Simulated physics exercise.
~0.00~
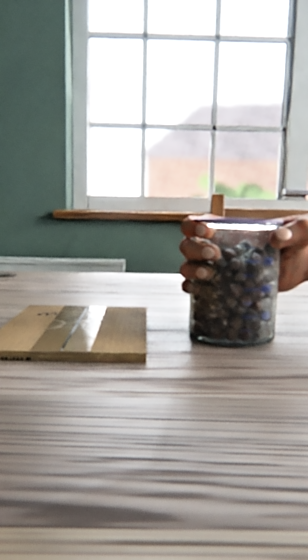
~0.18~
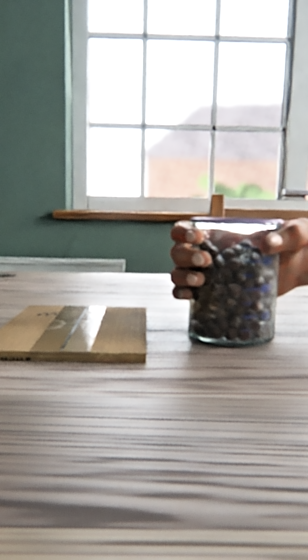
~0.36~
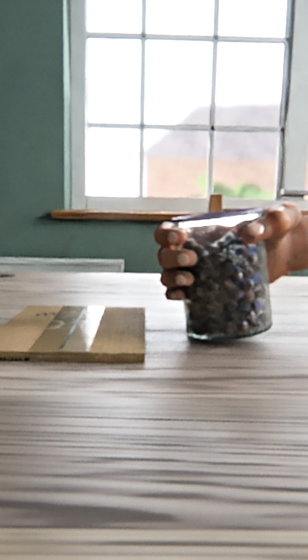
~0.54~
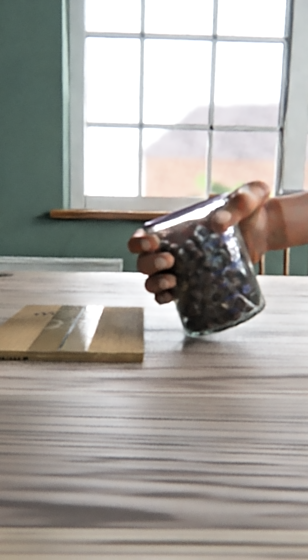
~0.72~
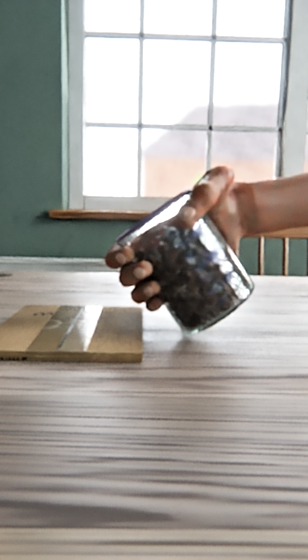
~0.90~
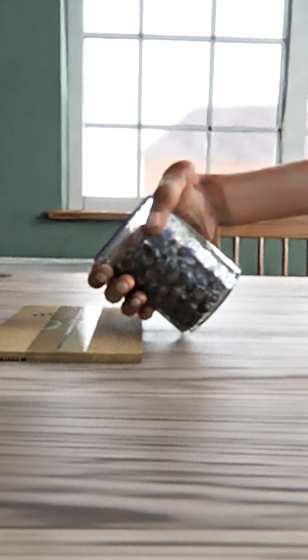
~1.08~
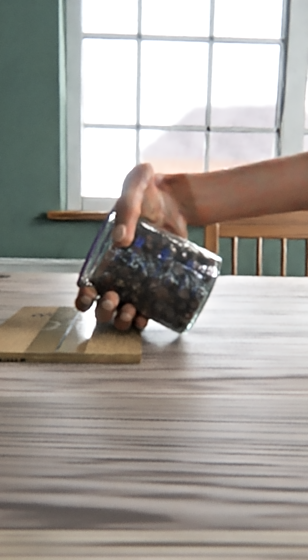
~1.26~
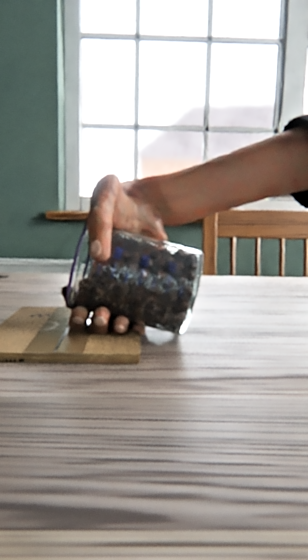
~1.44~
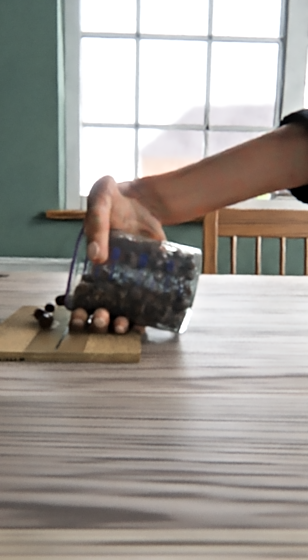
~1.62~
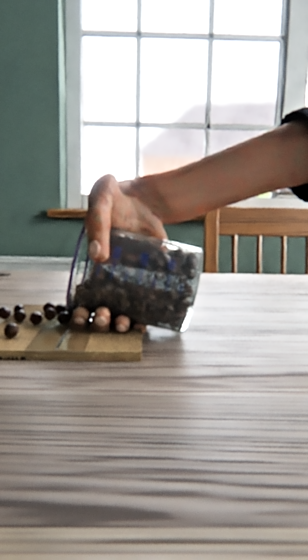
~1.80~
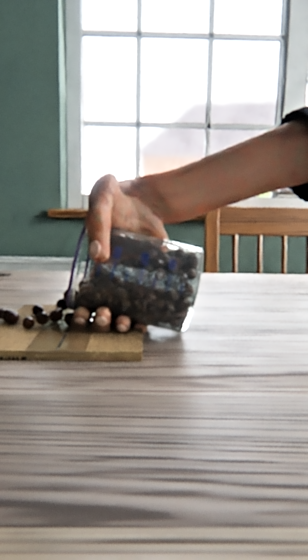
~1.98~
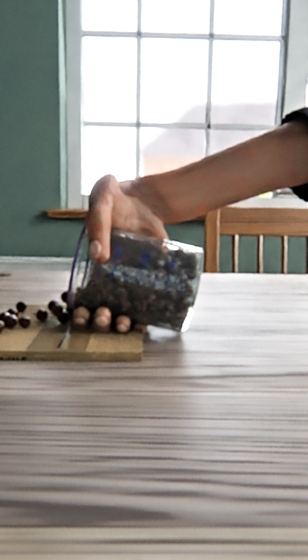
A hand gripped an open glass beaker full of dark chocolate balls on a table, tipped it over to the left and rested it on its side against a low, flat wooden box, and a few balls rolled out while most stayed inside.
